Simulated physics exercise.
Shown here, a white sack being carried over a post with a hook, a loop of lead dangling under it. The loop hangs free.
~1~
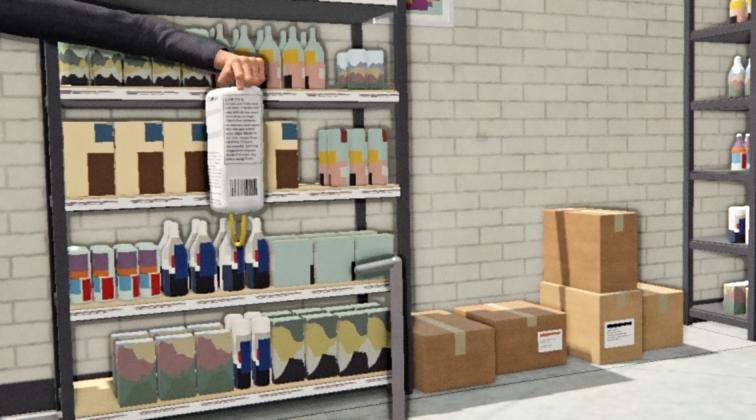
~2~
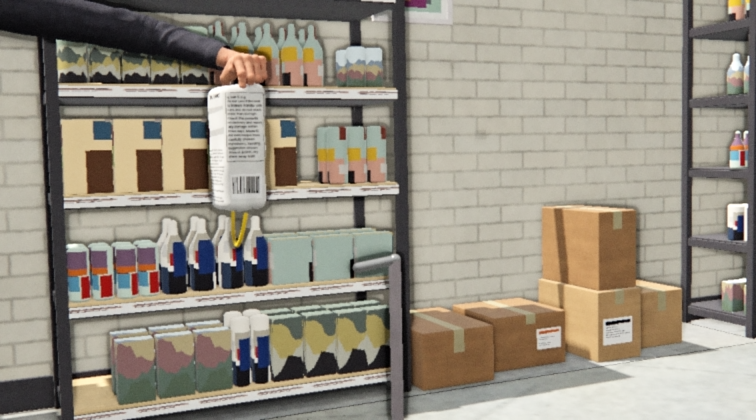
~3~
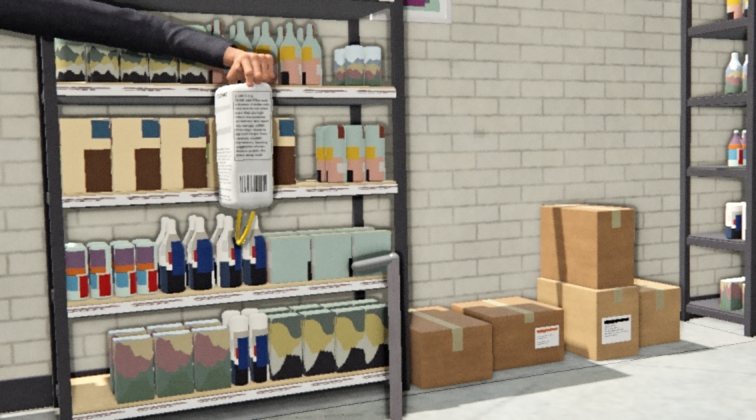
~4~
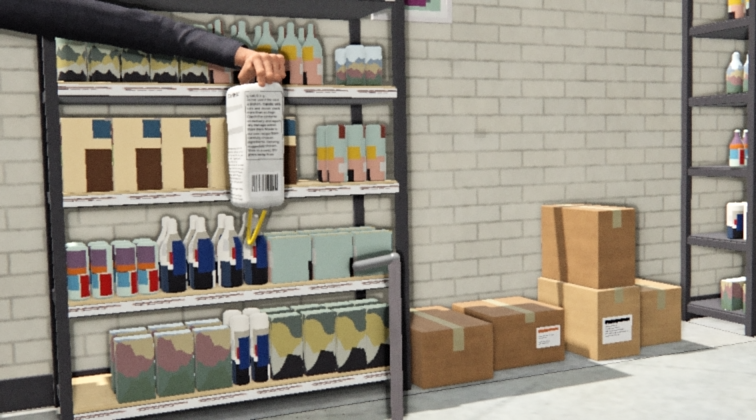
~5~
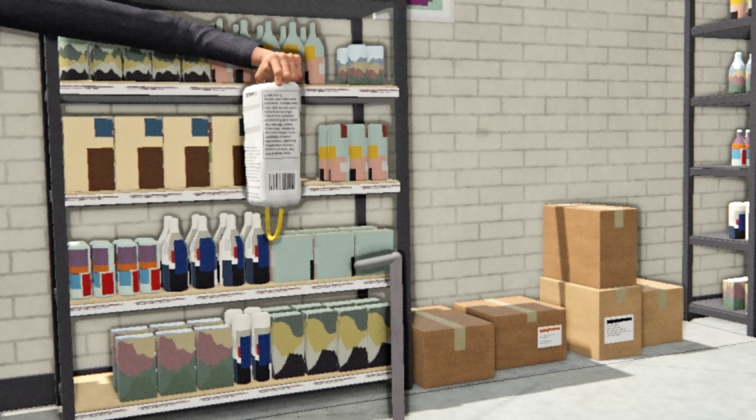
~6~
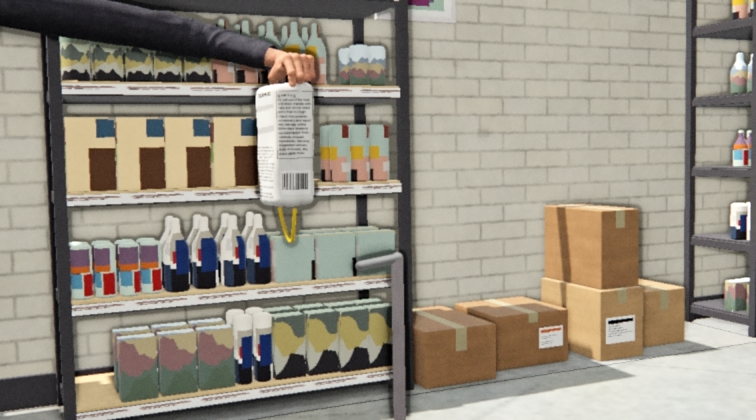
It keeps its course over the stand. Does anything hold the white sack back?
As it turns out, the white sack passes clear.
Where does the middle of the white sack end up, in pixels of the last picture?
At about (506, 142).
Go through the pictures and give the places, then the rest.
The first frame shows white sack (235, 151); hook tip (359, 270).
The second frame shows white sack (237, 148); bottom of the loop (236, 245).
The third frame shows white sack (244, 147).
The fourth frame shows white sack (256, 147); bottom of the loop (250, 243).
The fifth frame shows white sack (272, 145).
The sixth frame shows white sack (285, 146); bottom of the loop (290, 241); hook tip (360, 266); hook points towards it, loop hangs above the hook.
Then, 0.40 s on from there, sack nearing the post near (342, 145).
Then, 0.98 s on from there, sack over the post near (417, 144).
Then, 1.58 s on from there, sack past the post near (490, 142).
In the end, sack past the post near (506, 142). The white sack goes by freely.
